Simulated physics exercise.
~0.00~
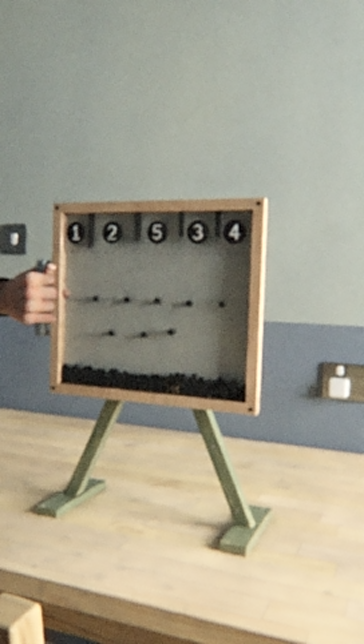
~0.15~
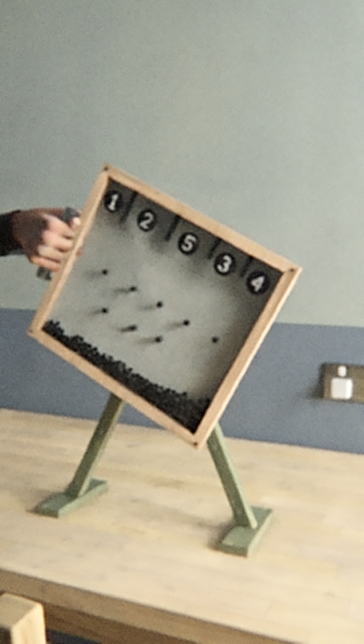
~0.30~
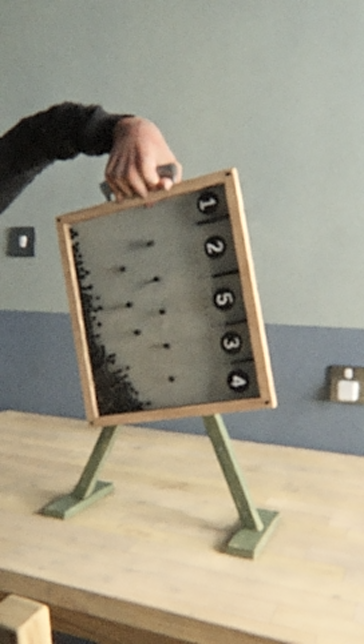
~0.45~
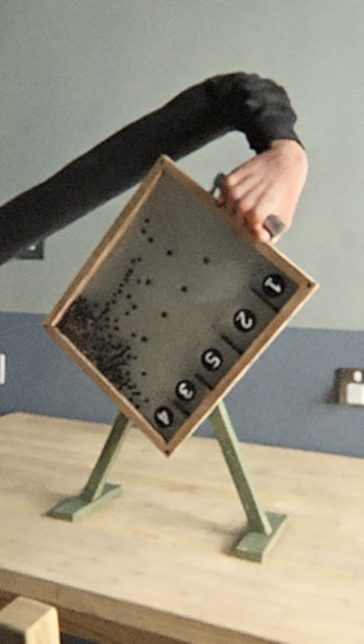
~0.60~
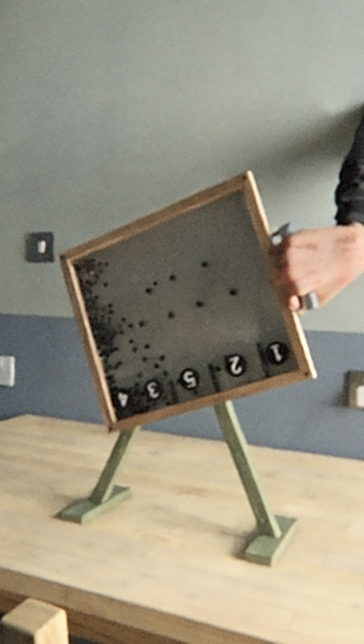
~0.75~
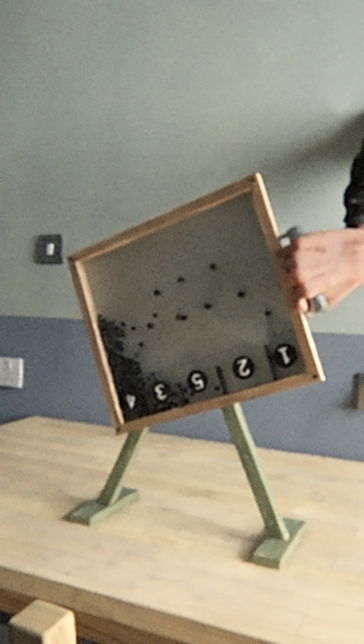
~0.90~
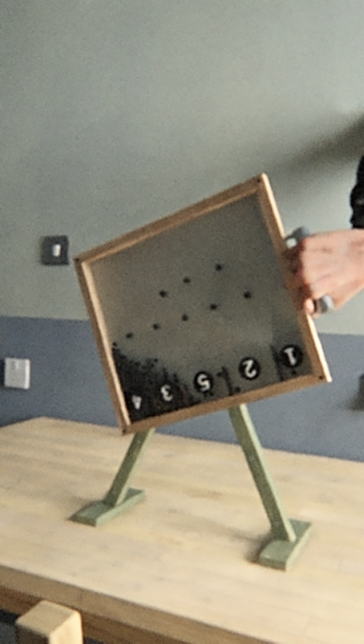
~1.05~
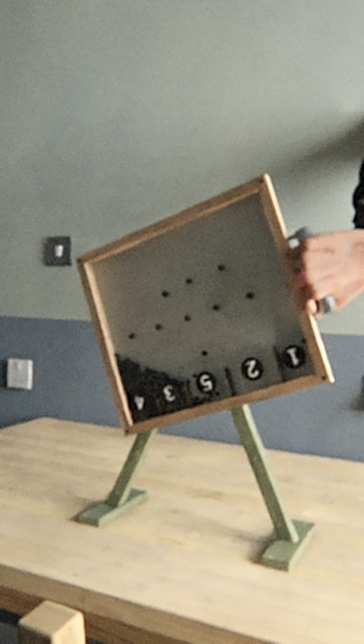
Black beads slide down inside a framed box as a hand turns it clockwise, settling mostly lower left.
